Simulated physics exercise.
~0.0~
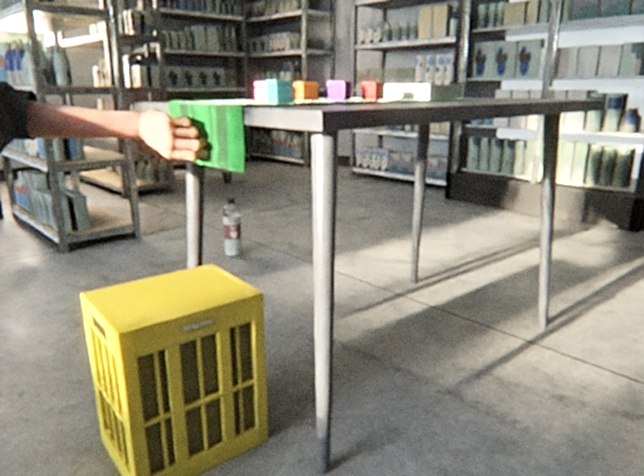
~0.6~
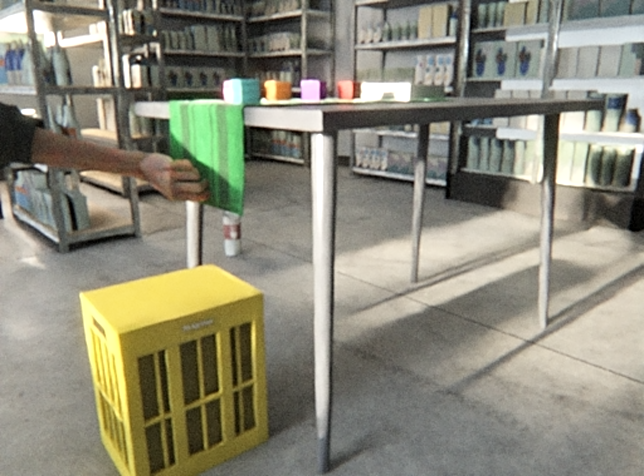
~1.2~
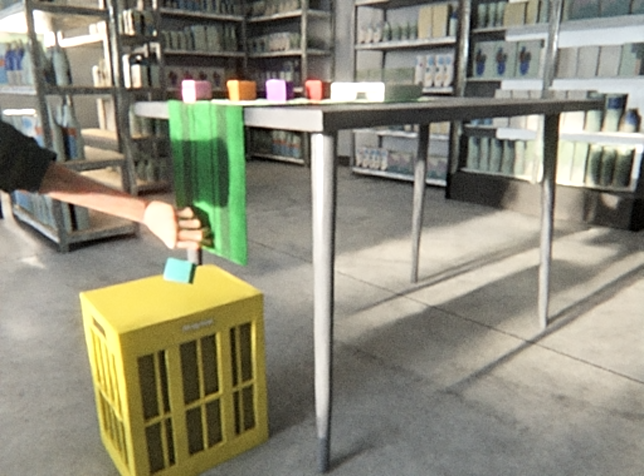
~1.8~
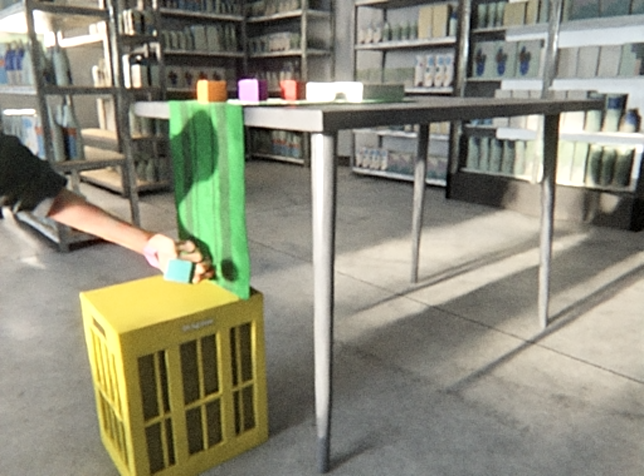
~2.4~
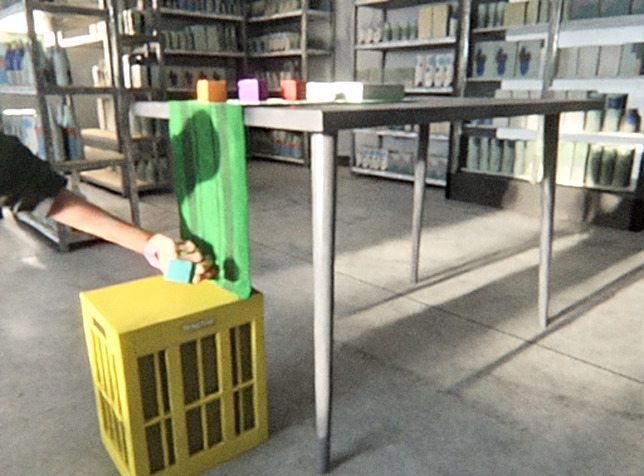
In a room lined with shelves of bottles and boxes, a hand at the left grips a green cloth hanging over the end of a dark table, above a yellow crate. The hand slowly draws the cloth downward, and the small colored blocks on top slide left toward the edge. The turquoise block goes over first and shows just above the crate, beside the hand. The pink block follows it off the table as the cloth lowers further. The cloth's hem reaches the crate and the pull stops, with two blocks off and the orange and purple ones still up.
